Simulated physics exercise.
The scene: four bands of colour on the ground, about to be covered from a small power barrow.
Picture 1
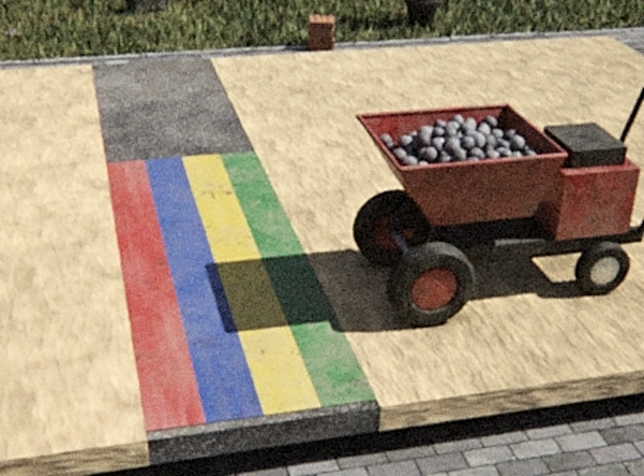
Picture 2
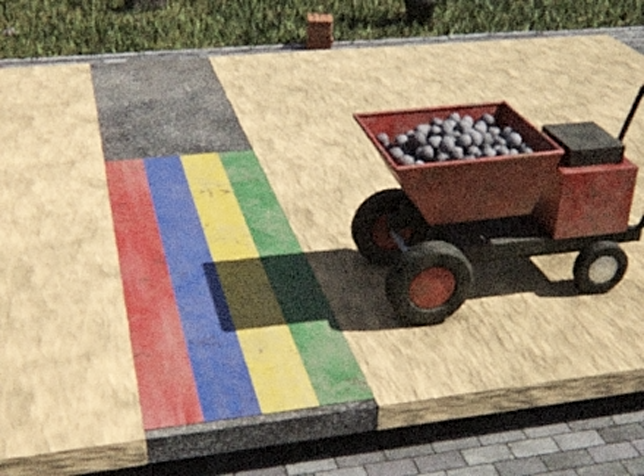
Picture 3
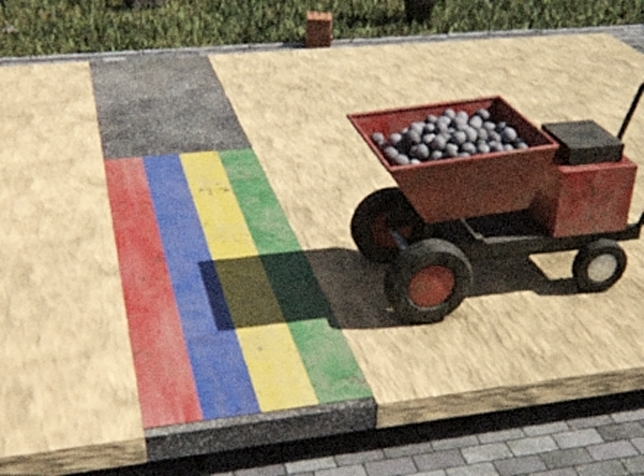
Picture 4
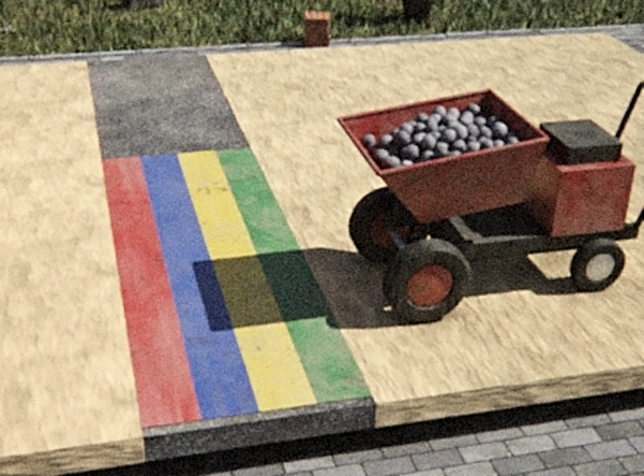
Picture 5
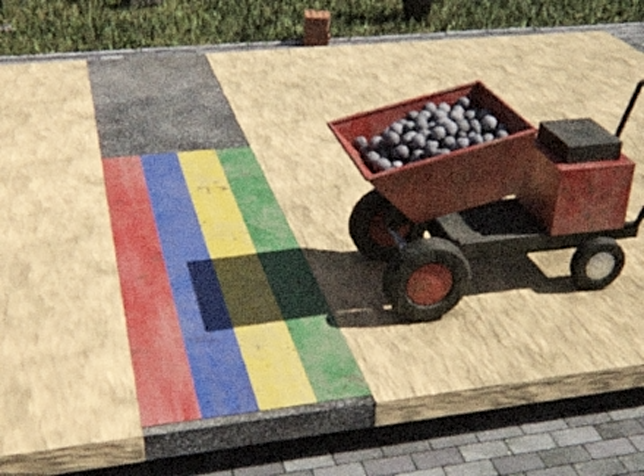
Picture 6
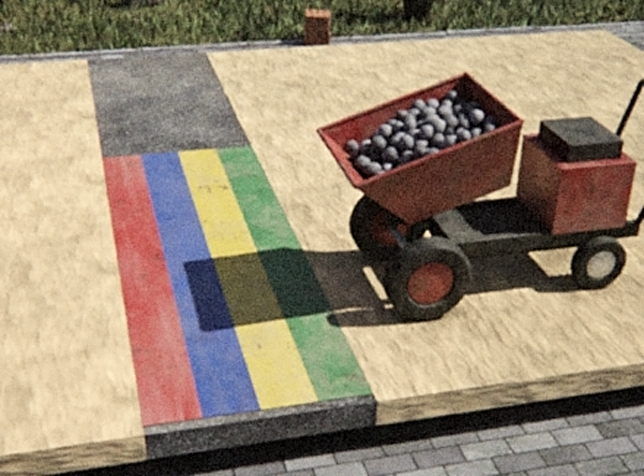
A small red power barrow loaded with round grey cobbles stood to the right of red, blue, yellow and green strips, and its skip slowly tilted forward to the left, the cobbles staying inside.
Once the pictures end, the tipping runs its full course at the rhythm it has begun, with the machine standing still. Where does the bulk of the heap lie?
The heap favours the yellow strip.
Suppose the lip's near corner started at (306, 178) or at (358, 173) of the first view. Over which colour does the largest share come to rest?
One: The red one. Two: The blue one.
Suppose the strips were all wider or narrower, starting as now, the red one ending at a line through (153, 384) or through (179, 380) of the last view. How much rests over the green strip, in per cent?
About 0 and 0 per cent.
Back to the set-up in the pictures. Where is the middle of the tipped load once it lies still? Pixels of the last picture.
Roughly at (234, 300).
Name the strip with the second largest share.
In second place: That blue strip.
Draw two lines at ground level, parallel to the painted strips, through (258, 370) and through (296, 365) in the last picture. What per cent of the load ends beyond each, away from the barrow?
The first gives 40 %, the second 70 %.
Shortly afterwards, skip tipped steeply; the whole lot in the skip.
Next, skip tipped steeply; all but a few in the skip; a little over the yellow strip; only a few over the blue strip; only a few falling.
Some moments later, skip tipped right over; near a third in the skip; only a few over the green strip; near a third over the yellow strip; near a quarter over the blue strip; a little over the red strip; only a few off the paint.
In the end, skip tipped right over; near a quarter in the skip; a little over the green strip; near a third over the yellow strip; near a quarter over the blue strip; a little over the red strip; only a few off the paint.
